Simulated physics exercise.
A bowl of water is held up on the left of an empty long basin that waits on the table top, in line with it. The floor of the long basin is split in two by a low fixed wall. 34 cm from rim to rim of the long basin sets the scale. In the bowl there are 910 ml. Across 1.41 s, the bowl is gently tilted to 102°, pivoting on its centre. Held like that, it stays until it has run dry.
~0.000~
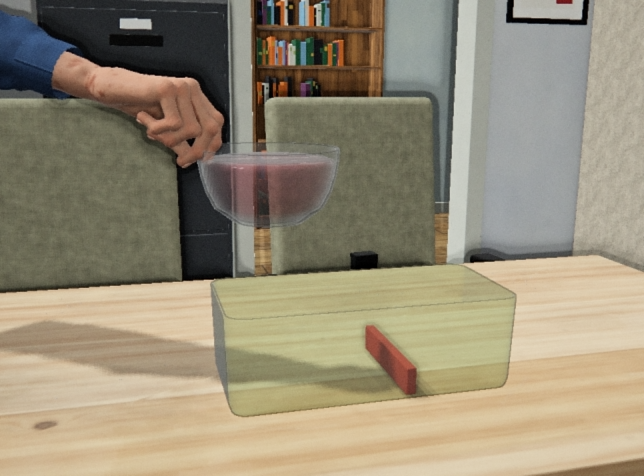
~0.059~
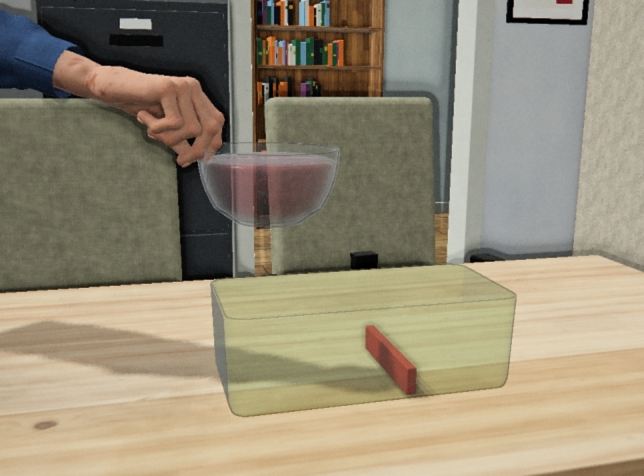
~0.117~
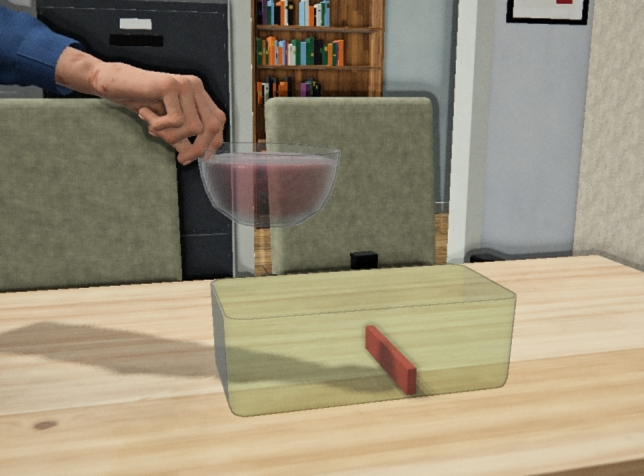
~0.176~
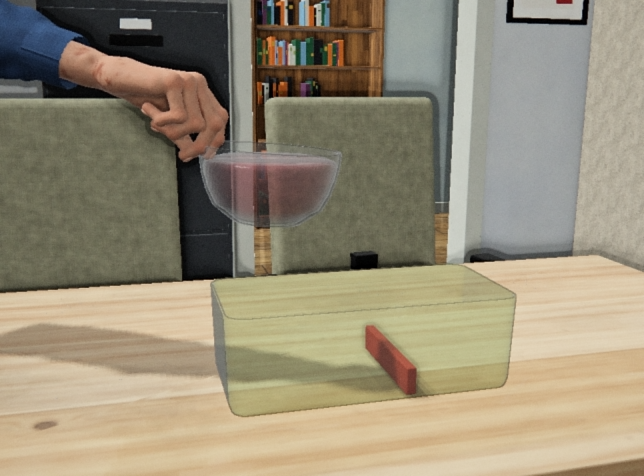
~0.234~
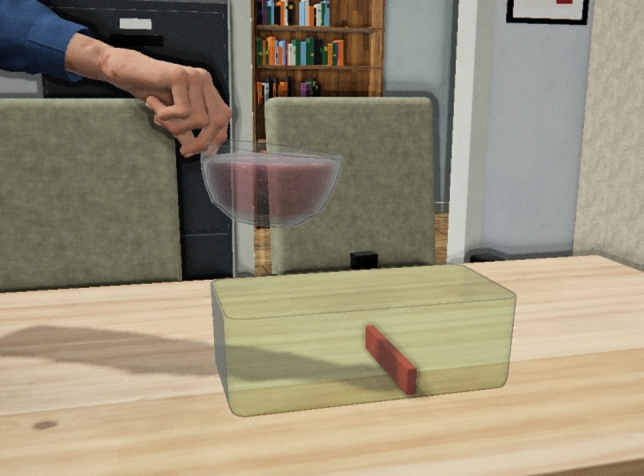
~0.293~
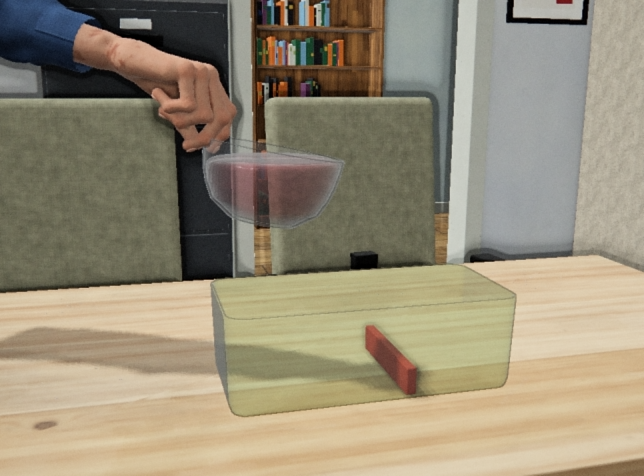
The footage shows a hand holding a clear bowl of reddish liquid above the left side of a long, see-through yellowish basin with a red wall inside on a wooden table; the hand then slightly tilts the bowl rightward.
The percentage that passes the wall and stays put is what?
It is about 50 per cent.
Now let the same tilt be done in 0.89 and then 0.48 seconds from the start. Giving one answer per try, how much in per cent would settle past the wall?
In order, 45 and 30 per cent.
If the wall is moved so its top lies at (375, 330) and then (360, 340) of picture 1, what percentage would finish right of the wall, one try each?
I'd say 65 percent on the first go, 80 percent on the next.
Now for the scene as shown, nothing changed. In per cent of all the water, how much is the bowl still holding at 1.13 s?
Around 6 in a hundred.
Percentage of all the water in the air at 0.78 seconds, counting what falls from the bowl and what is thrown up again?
Roughly 28 percent.
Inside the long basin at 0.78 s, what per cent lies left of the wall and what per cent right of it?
6 left and 14 right, roughly.
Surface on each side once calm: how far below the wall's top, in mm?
The left comes to roughly 18 mm and the right to roughly 8 mm.
After 0.78 s the tilt is 59° and 52 per cent is still to pour, 6 is left of the wall and 14 right of it.
After 1.13 s the tilt is 93° and 6 per cent is still to pour, 32 is left of the wall and 54 right of it.
After 1.51 s the tilt is 102° and 0 per cent is still to pour, 49 is left of the wall and 51 right of it.
After 1.91 s the tilt is 102° and 0 per cent is still to pour, 49 is left of the wall and 51 right of it.
In the end 49 per cent lies left of the wall, 50 right of it and 1 outside.
